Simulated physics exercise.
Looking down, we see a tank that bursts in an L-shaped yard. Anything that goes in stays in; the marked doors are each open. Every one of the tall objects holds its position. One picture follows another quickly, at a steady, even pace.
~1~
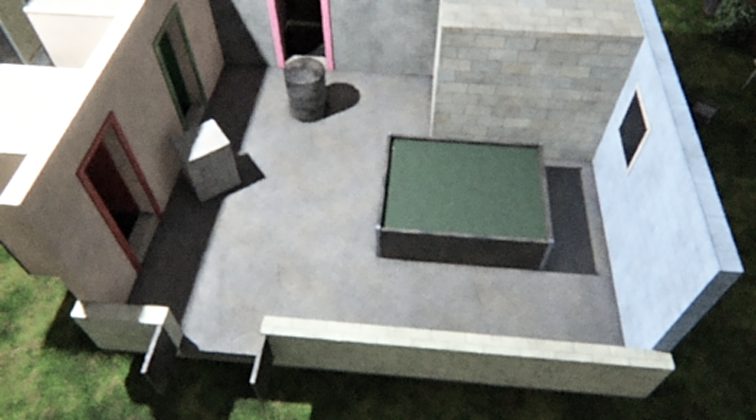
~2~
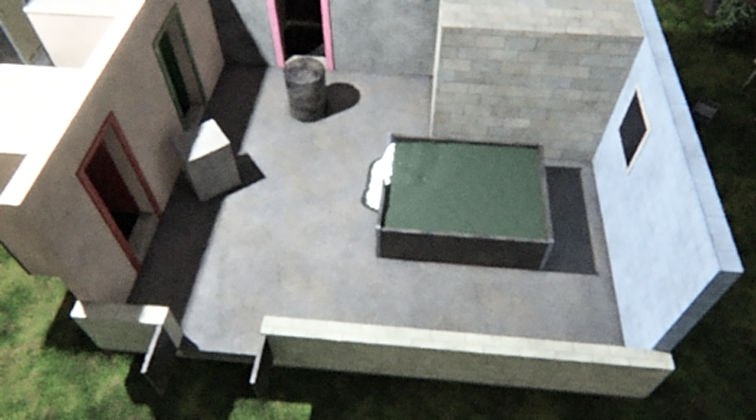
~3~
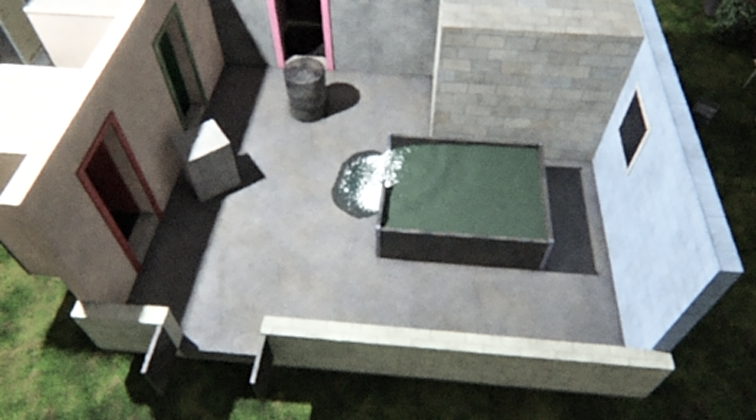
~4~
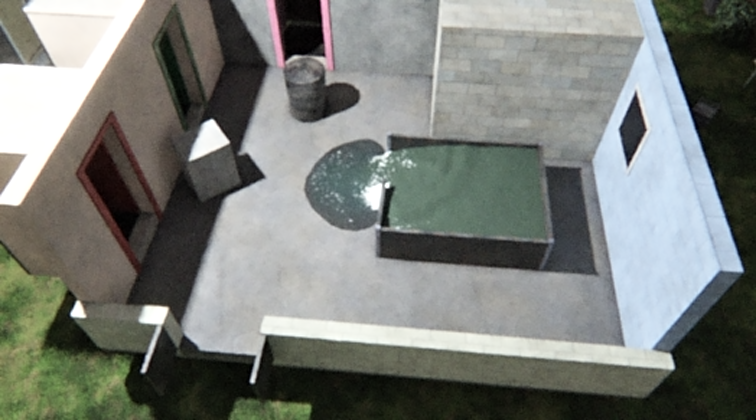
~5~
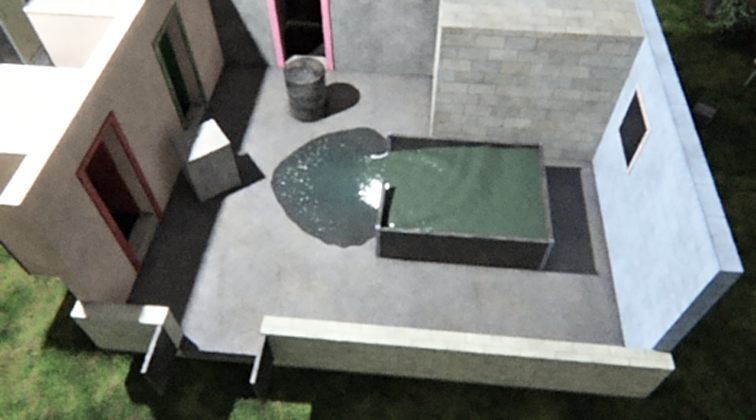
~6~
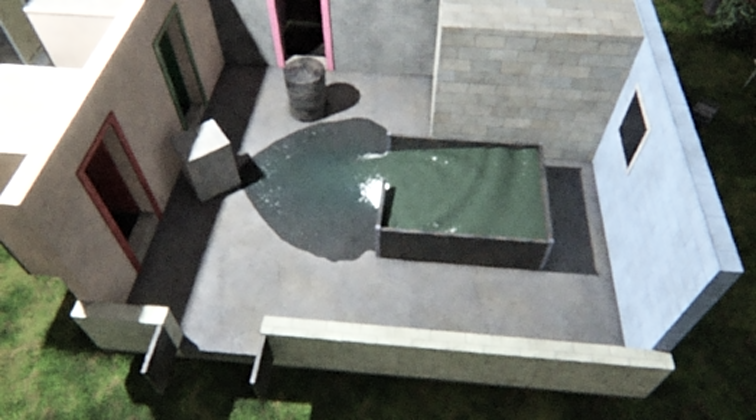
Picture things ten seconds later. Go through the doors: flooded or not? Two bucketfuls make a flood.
One by one: The green door surpasses two buckets, the pink door does not surpass two buckets, the red door does not surpass two buckets.
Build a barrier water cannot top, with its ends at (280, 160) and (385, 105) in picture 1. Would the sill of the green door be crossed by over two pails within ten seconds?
Green: Below the mark.
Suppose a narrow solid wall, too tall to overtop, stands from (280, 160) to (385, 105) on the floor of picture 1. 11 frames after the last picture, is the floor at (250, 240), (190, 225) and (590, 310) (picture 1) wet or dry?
In turn: Covered, under water, dry.
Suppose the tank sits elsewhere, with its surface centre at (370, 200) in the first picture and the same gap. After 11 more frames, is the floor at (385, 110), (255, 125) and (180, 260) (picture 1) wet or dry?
I'd say still dry for the first, swamped for the second and swamped for the third.
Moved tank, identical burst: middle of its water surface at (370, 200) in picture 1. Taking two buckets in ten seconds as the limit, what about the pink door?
Pink: Above.
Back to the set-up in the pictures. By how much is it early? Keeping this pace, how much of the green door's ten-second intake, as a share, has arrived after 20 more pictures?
Near 70 per cent, give or take.
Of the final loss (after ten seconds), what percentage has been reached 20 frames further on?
Around 35 % of the total, roughly.
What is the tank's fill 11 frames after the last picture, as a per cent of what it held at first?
Around 62 percent, give or take.
A moment on, water covers 30 % of the floor; the green door wet at the sill, nothing in, the pink door not reached, the red door not reached.
Next, water covers 40 % of the floor; the green door over two buckets in, the pink door wet at the sill, nothing in, the red door wet at the sill, nothing in.
Then, water covers 55 % of the floor; the green door far over two buckets in, the pink door under two buckets in, the red door wet at the sill, nothing in.
Later, water covers 80 % of the floor; the green door far over two buckets in, the pink door under two buckets in, the red door wet at the sill, nothing in.
In the end, water covers 95 % of the floor; the green door far over two buckets in, the pink door under two buckets in, the red door wet at the sill, nothing in.
